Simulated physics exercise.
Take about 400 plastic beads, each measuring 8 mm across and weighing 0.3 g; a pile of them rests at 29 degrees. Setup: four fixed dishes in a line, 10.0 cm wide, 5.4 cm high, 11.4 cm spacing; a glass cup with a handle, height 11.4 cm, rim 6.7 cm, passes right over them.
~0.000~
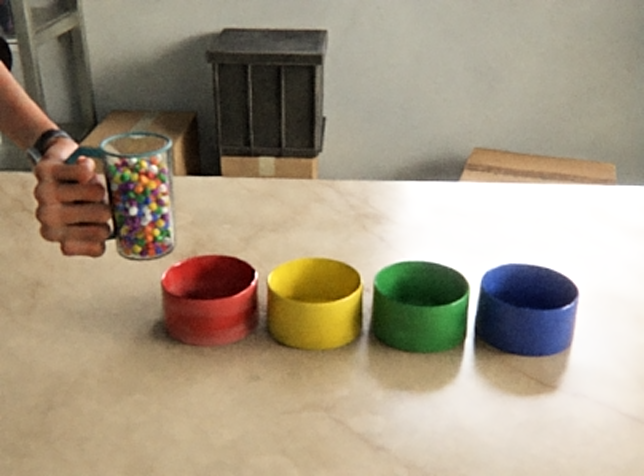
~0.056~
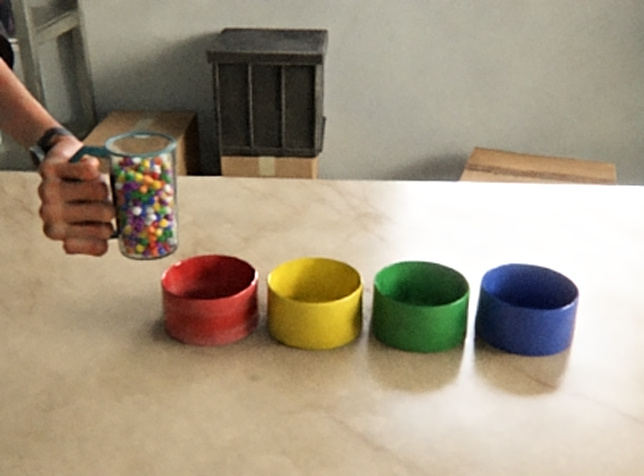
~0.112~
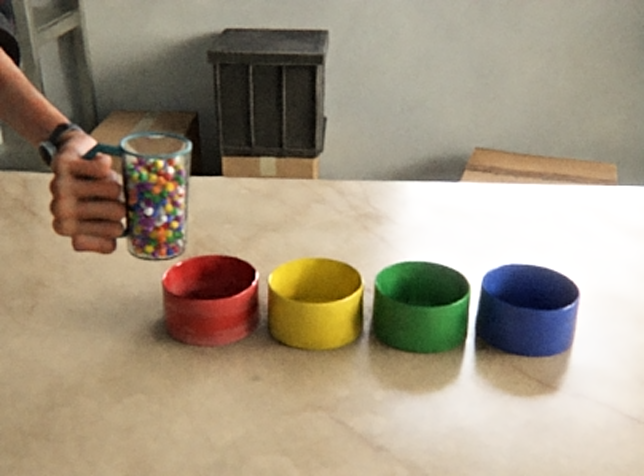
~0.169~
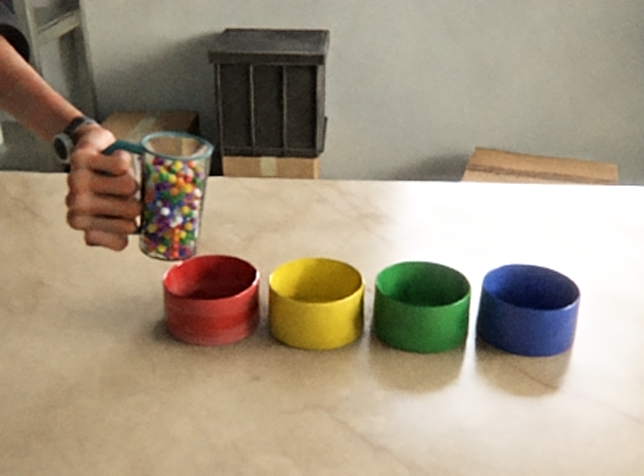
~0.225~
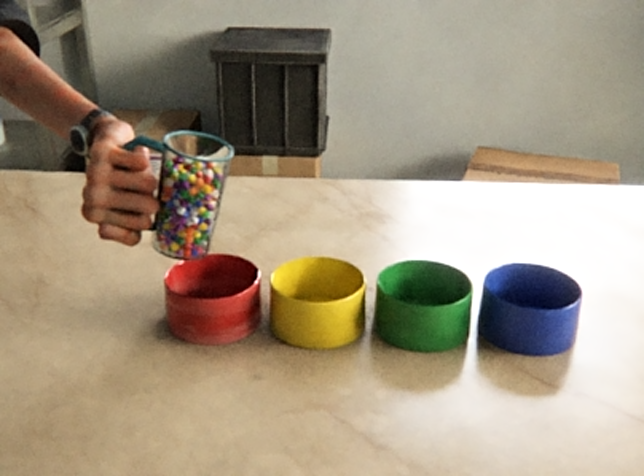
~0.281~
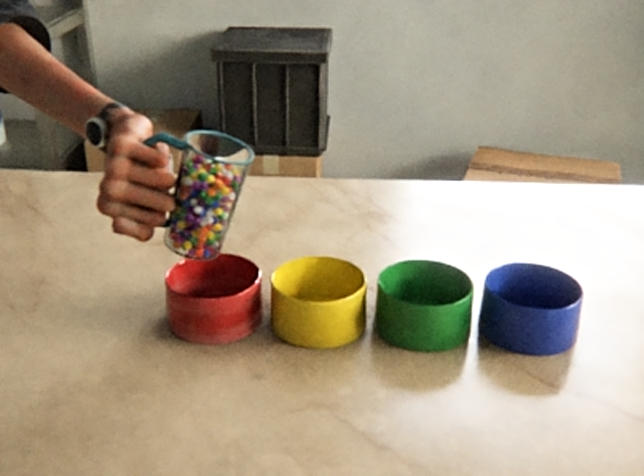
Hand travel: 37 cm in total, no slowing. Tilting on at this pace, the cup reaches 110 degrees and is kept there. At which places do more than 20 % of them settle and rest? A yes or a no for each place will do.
Red dish - no; blue dish - yes; green dish - no; yellow dish - no; counter - yes.
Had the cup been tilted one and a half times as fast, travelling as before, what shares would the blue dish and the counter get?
Then blue would get 60 and the counter 30.
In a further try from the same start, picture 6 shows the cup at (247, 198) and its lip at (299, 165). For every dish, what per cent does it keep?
It'd finish with red at 0, blue at 60, green at 0 and yellow at 0.
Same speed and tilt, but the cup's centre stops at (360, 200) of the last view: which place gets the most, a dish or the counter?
The biggest share ends at green.
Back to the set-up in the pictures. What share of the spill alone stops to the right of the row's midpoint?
That works out to close to 100 per cent.
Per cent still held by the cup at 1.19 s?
Somewhere close to 100 percent.
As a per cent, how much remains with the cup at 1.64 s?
About 35 percent of the load.
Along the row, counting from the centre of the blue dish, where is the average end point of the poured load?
It ends up close to 6 cm toward the picture's right edge.
After 0.83 s, tilt 62 degrees; cup holds 100 %.
After 1.19 s, tilt 91 degrees; cup holds 100 %.
After 1.64 s, tilt 110 degrees; cup holds 35 %, blue 35 %.
At rest (2.9 s), red 0 %, blue 65 %, green 0 %, yellow 0 %, counter 35 %.
